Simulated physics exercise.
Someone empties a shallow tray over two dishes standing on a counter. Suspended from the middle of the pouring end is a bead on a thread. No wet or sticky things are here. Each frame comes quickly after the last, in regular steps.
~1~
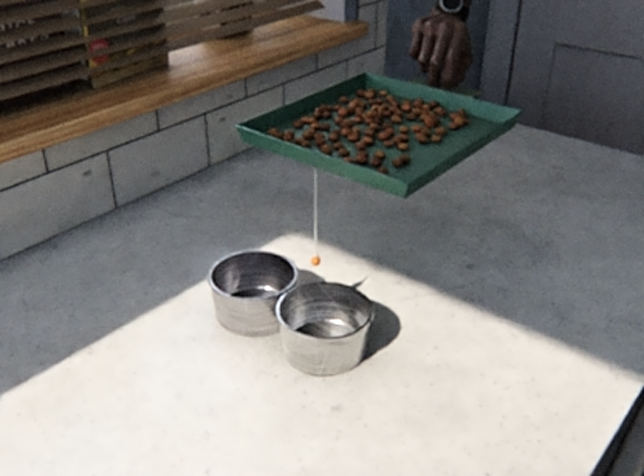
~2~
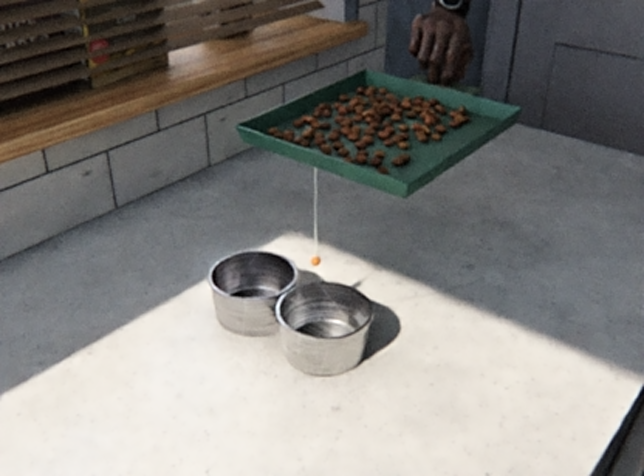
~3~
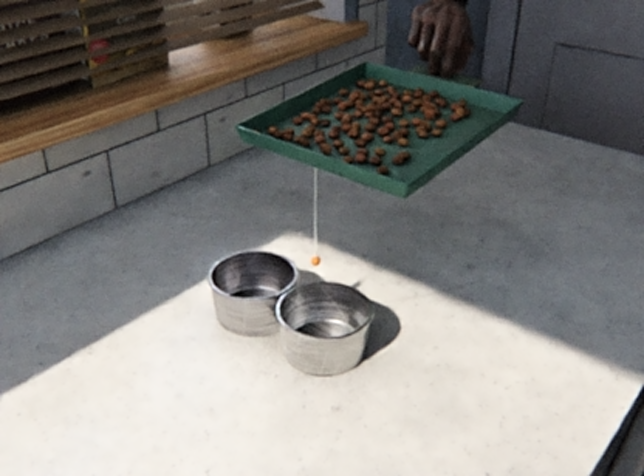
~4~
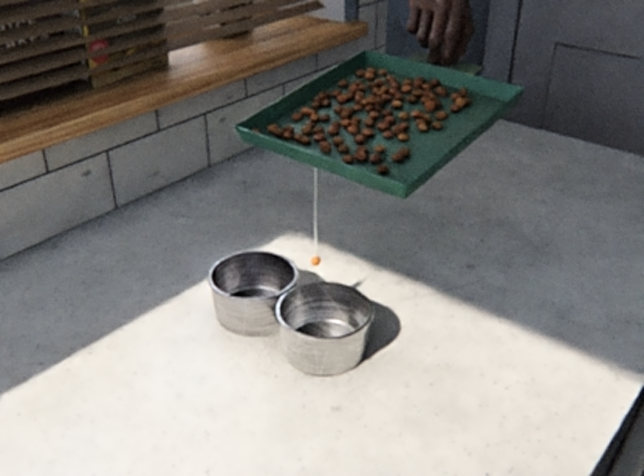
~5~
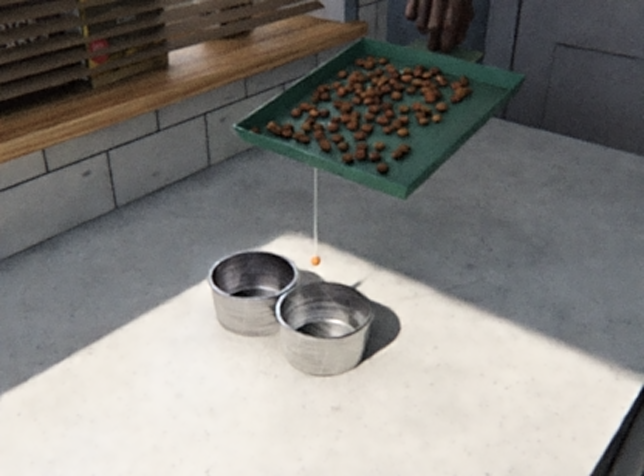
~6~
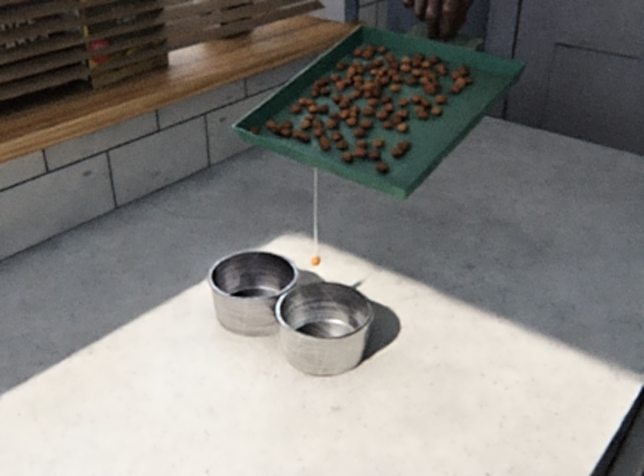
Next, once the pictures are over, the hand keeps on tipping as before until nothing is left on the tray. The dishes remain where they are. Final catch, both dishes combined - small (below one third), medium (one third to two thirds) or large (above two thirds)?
Large.
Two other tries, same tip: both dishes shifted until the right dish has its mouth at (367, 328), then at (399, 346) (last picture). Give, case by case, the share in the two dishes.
It works out to 70 percent and then 50 percent.
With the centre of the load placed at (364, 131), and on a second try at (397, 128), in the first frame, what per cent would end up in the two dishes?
Try 1: 80 %; try 2: 80 %.
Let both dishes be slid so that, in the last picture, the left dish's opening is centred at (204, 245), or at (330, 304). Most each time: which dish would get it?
The one on the right side first, then the one on the left side.
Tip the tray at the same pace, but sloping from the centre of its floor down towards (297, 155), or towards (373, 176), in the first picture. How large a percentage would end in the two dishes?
In order, 50 in a hundred and 30 in a hundred.
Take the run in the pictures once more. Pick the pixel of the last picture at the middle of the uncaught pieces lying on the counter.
Estimate: About (275, 378).
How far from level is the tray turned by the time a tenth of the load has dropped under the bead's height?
80°.
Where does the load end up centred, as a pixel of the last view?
About pixel (301, 335).
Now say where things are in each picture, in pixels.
In the first frame, corners of the pouring end (243, 125) and (406, 180), level; middle of the load (370, 121), bits of dog kibble; left dish (224, 309); right dish (295, 348); bead on its thread (316, 261).
In the second frame, corners of the pouring end (243, 125) and (406, 180), level; middle of the load (370, 120).
In the third frame, corners of the pouring end (242, 125) and (406, 180), tipped barely, level across its low end; middle of the load (370, 115).
In the fourth frame, corners of the pouring end (241, 125) and (405, 182), tipped a little, level across its low end; middle of the load (369, 108).
In the fifth frame, corners of the pouring end (241, 125) and (404, 183), tipped a little, level across its low end; middle of the load (369, 101).
In the sixth frame, corners of the pouring end (240, 125) and (404, 184), tipped clearly, level across its low end; middle of the load (368, 94); left dish (224, 309); right dish (295, 348).
Just after the last frame, tray tipped steeply; almost all on the tray; about a tenth in the air.
A moment on, tray tipped right over; roughly a third on the tray; about a tenth in the right dish; about a tenth in the left dish; roughly a third in the air.
Further on, tray tipped past a quarter turn; roughly half in the right dish; roughly a third in the left dish; about a tenth outside both.
When it is over, tray tipped past a quarter turn; roughly half in the right dish; roughly a third in the left dish; about a tenth outside both.
